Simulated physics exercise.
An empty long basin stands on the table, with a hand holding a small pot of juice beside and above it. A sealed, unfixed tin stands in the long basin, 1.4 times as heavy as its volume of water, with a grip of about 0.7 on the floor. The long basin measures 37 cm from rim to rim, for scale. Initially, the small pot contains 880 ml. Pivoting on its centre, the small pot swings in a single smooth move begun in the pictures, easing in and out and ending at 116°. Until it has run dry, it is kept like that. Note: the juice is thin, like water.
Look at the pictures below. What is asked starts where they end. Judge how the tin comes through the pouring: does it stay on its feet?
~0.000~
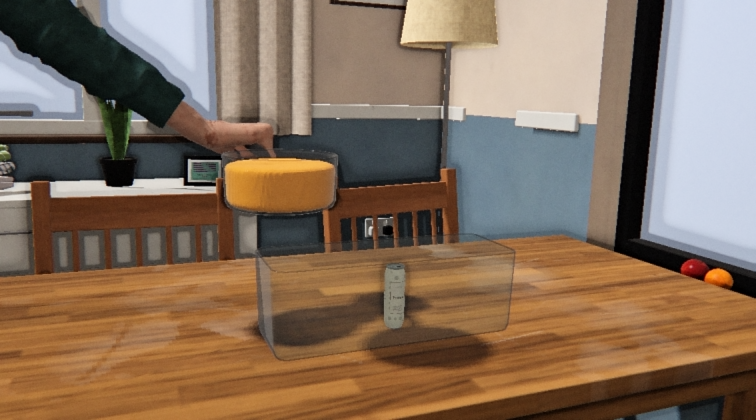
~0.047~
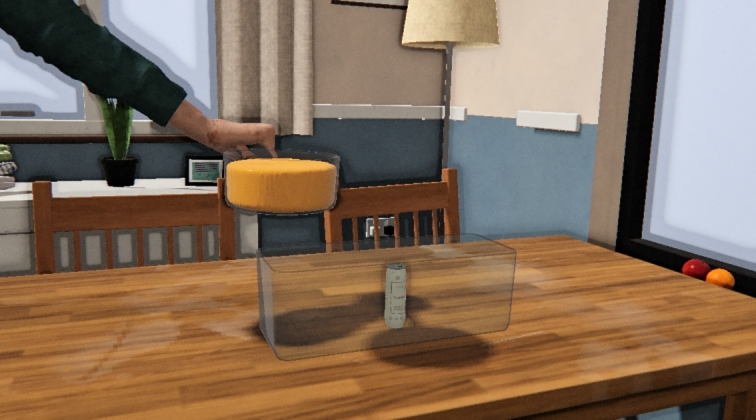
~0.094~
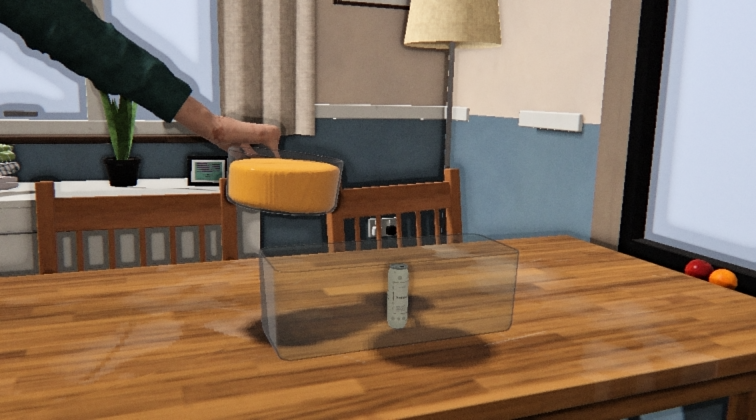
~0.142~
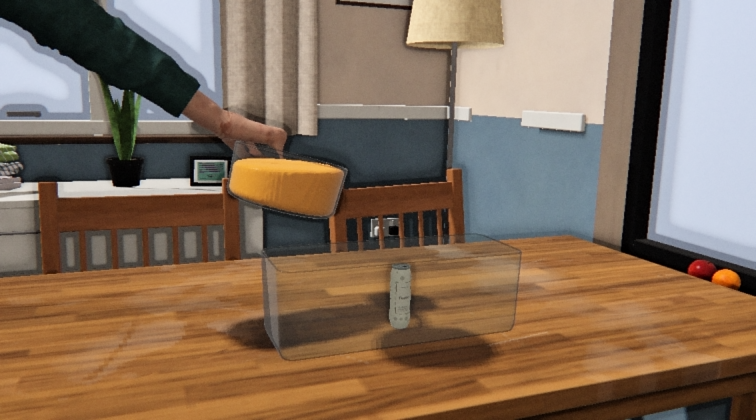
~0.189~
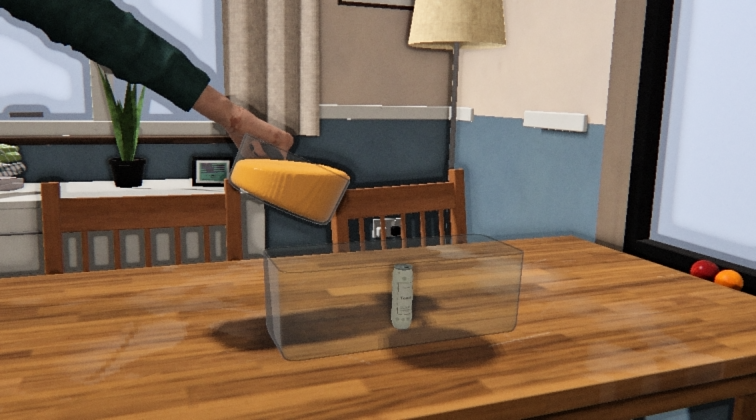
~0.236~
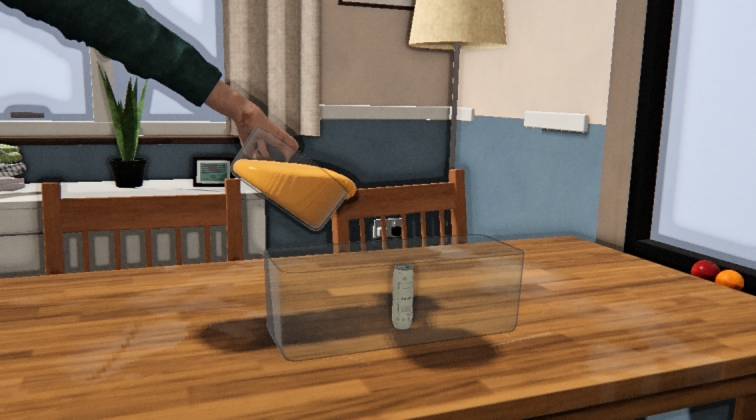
It's going to keep its balance.
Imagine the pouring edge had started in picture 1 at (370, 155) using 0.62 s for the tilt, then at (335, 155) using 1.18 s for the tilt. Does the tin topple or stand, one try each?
First it tips over; then it stays on its base.
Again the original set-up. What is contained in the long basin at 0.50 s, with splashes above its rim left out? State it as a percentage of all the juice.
Around 60 percent.
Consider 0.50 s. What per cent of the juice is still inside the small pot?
Around 14 percent.
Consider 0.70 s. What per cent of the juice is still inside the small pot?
Remaining share: Approx. 1 %.
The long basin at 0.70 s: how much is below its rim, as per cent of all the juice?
Looks like about 96 % of the whole amount.
Then, 0.50 s in, the tilt is 106° and 13 per cent is still to pour; the tin stands where it began.
Then, 0.70 s in, the tilt is 116° and 1 per cent is still to pour; the tin stands where it began.
Then, 0.90 s in, the tilt is 116° and 0 per cent is still to pour; the tin stands where it began.
Then, 1.12 s in, the tilt is 116° and 0 per cent is still to pour; the tin stands where it began.
Finally, the tin stands where it began.
